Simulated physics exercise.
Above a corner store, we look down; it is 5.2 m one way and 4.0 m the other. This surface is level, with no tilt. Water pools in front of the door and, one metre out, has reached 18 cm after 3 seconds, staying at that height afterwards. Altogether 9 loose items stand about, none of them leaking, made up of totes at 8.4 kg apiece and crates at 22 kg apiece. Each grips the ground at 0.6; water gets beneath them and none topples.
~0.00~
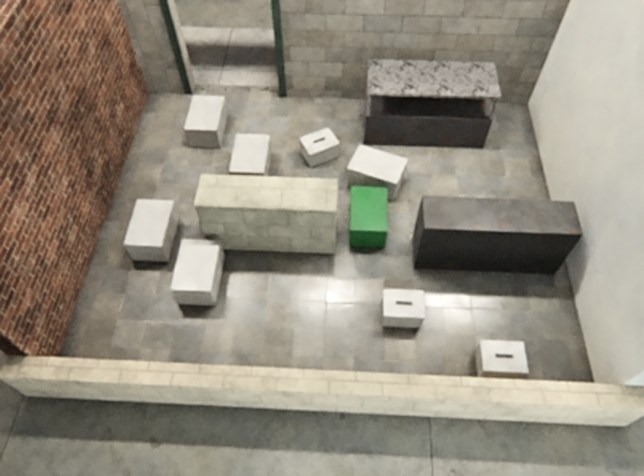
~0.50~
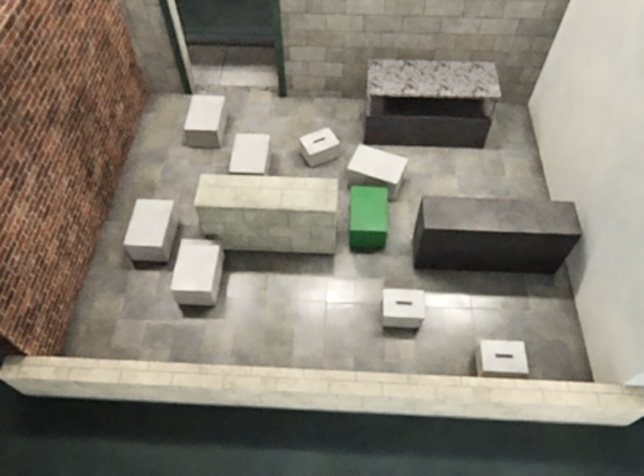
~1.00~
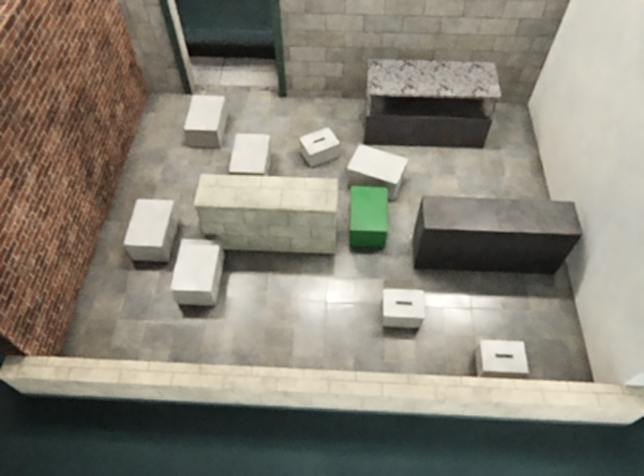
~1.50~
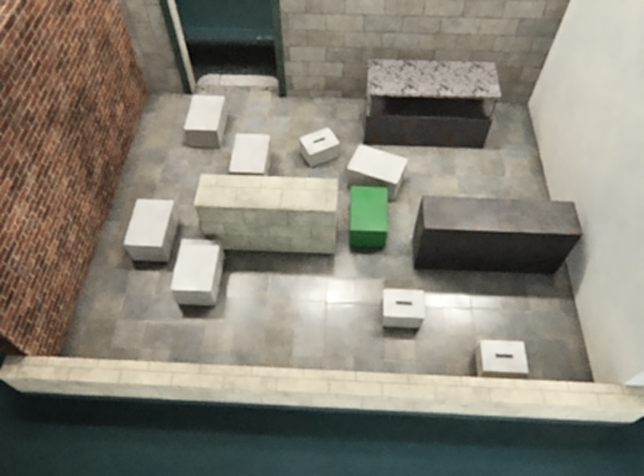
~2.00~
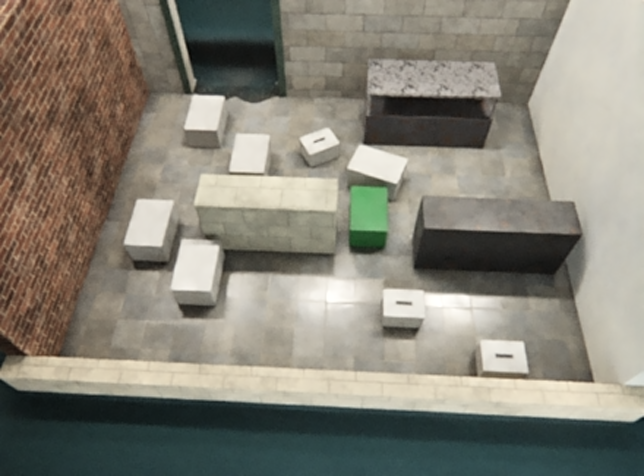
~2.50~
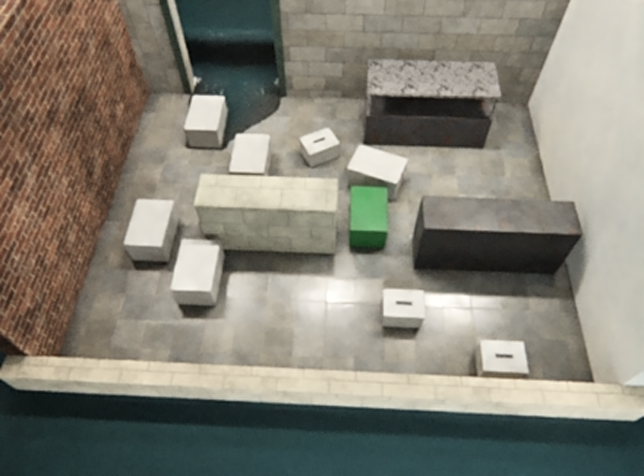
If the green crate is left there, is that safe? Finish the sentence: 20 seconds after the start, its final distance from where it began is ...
More than a metre.
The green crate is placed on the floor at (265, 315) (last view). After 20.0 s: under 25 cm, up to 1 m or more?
I'd say it goes a long distance.
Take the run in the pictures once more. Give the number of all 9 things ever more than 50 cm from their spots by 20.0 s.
The total is 9.
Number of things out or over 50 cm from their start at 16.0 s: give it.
7 in all.
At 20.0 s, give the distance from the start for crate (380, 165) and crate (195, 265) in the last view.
Net displacement, in order: 150 cm; 300 cm.
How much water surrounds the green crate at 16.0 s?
Depth: About 10 cm.
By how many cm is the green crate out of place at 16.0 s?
I'd guess some 30 cm by then.
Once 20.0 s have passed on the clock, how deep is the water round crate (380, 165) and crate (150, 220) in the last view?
15 and 14 cm.
After 4.0 s the green crate is near (369, 208), 0.0 m from its start, aground; 0 afloat.
After 9.0 s the green crate is near (370, 209), 0.0 m from its start, aground; 2 afloat.
After 16.0 s the green crate is near (394, 216), 0.3 m from its start, afloat; 8 afloat.
After 20.0 s the green crate is near (469, 161), 1.3 m from its start, afloat; 9 afloat.
